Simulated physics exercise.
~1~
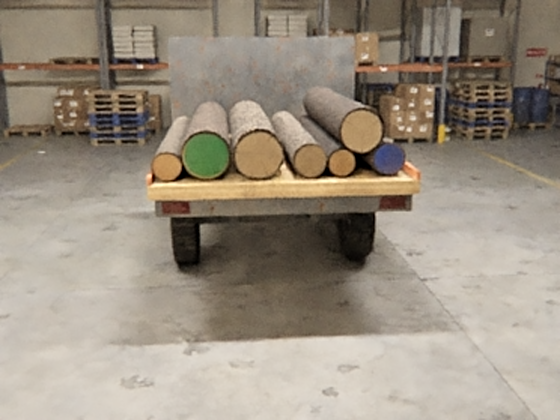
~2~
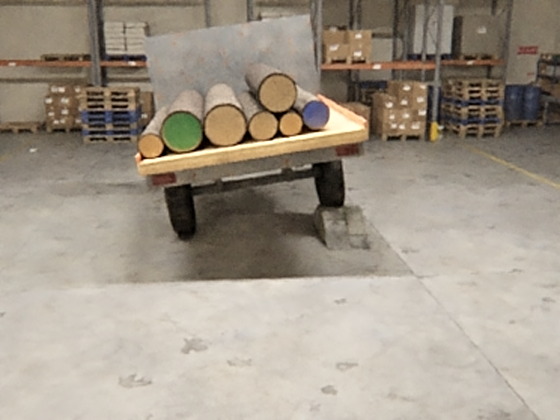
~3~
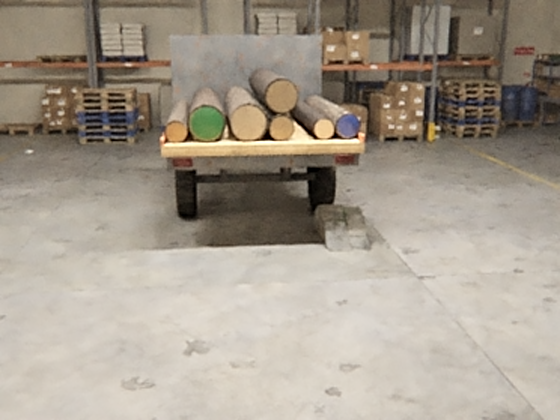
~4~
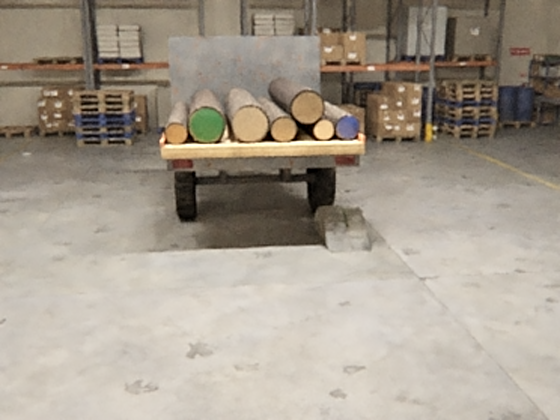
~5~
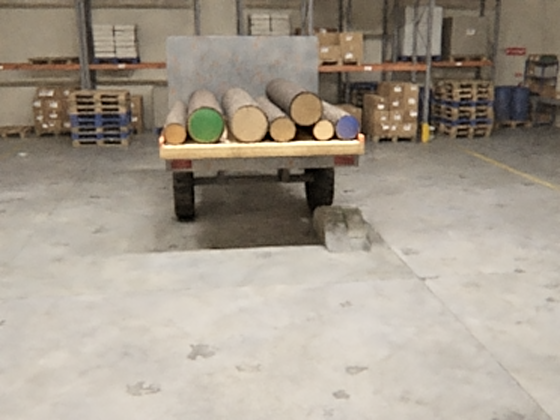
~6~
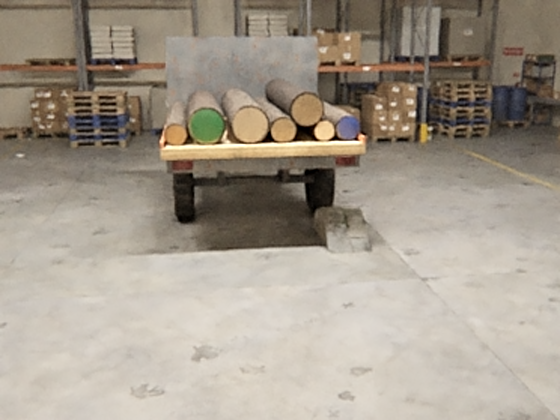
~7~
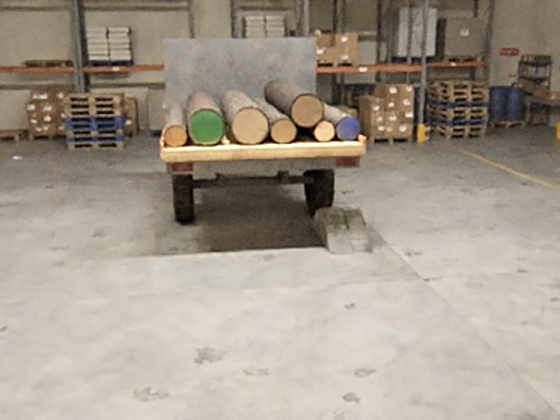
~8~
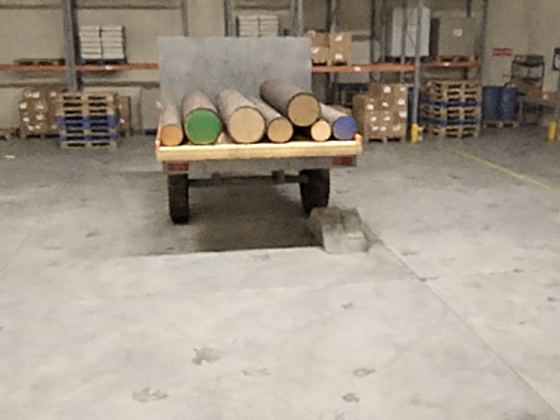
In the video, a flat trailer loaded with loose logs, one with a green end and one with a blue end, tilts as its right wheel rides over a concrete hump in a warehouse, shifting the logs left, then levels and stops with both coloured logs still aboard.
